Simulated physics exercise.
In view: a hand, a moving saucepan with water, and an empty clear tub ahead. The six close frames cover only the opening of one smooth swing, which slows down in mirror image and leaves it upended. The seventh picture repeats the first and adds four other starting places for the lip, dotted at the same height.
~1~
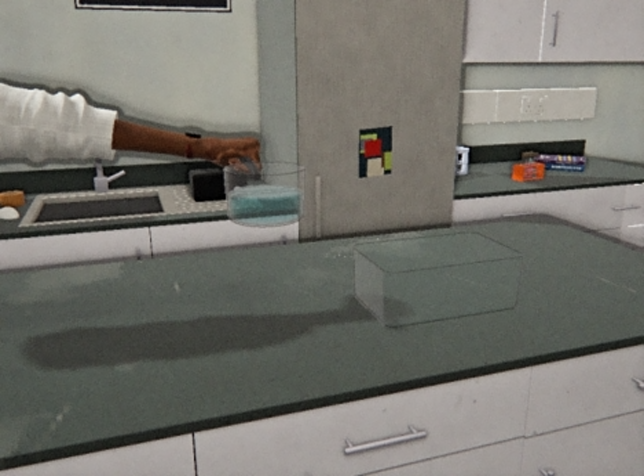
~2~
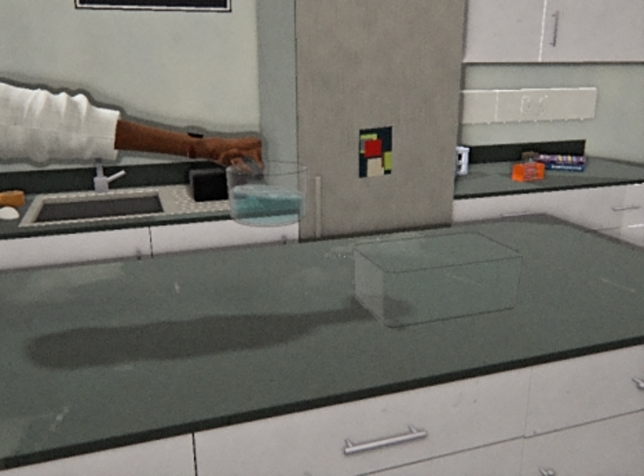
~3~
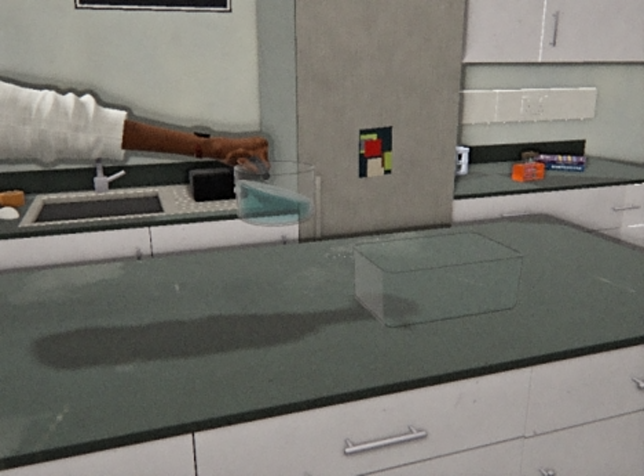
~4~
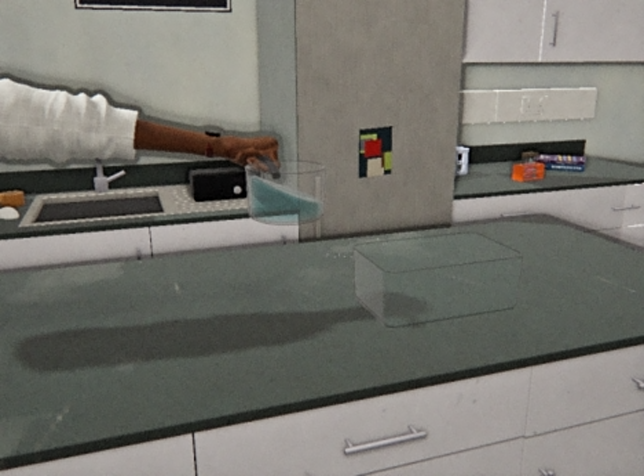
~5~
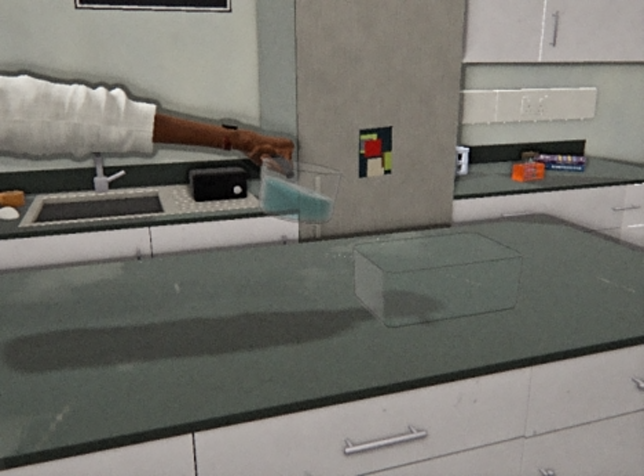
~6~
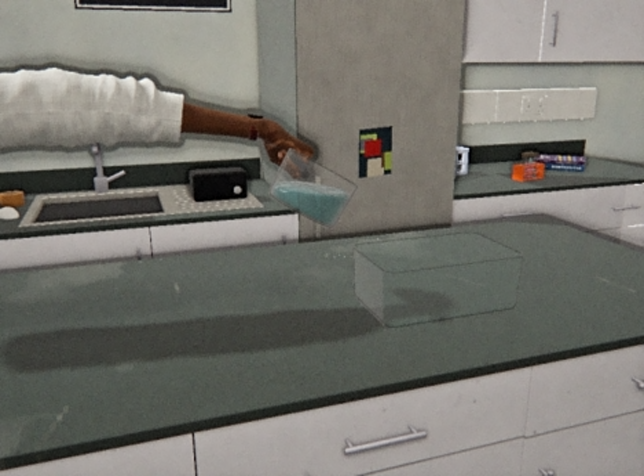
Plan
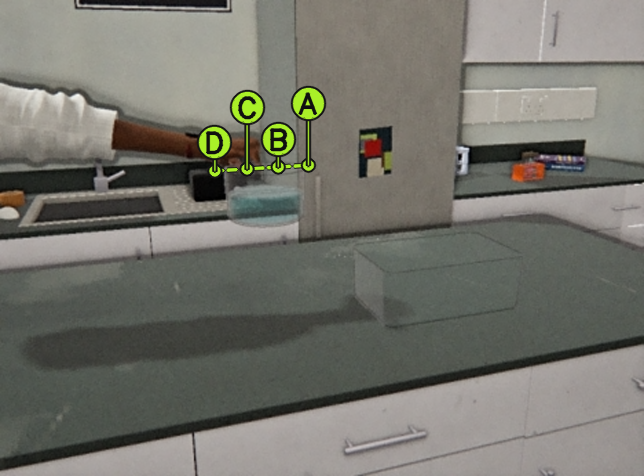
To begin with, an arm in a white sleeve holds a clear container of blue liquid upright above a dark counter, left of an empty clear tub. The arm carries it a short way right while the liquid sloshes and slants, and then tips the container rightward, its lip lowering toward the tub.
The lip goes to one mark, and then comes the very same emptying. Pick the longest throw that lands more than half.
Use spot B.
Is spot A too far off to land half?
No, that is safe.
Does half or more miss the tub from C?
Yes.
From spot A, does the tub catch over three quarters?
Yes, clearly.
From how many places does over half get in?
Two of the four.
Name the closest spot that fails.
Here it is spot C.
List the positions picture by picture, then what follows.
The first frame shows upright, lip at (302, 165); tub from (383, 327) to (515, 306); nothing has left yet.
The second frame shows upright, lip at (305, 165); nothing has left yet.
The third frame shows upright, lip at (312, 165); nothing has left yet.
The fourth frame shows upright, lip at (322, 164); nothing has left yet.
The fifth frame shows tipped about 11°, lip at (338, 170); nothing has left yet.
The sixth frame shows tipped about 31°, lip at (354, 184); nothing has left yet.
In lime, A at (308, 165); B at (278, 167); C at (247, 169); D at (214, 170).
If A is chosen, about 89 % lands in the tub, 2 % falls short and 9 % goes beside or beyond.
If B is chosen, about 75 % lands in the tub, 16 % falls short and 9 % goes beside or beyond.
If C is chosen, about 22 % lands in the tub, 74 % falls short and 3 % goes beside or beyond.
If D is chosen, about 0 % lands in the tub, 99 % falls short.
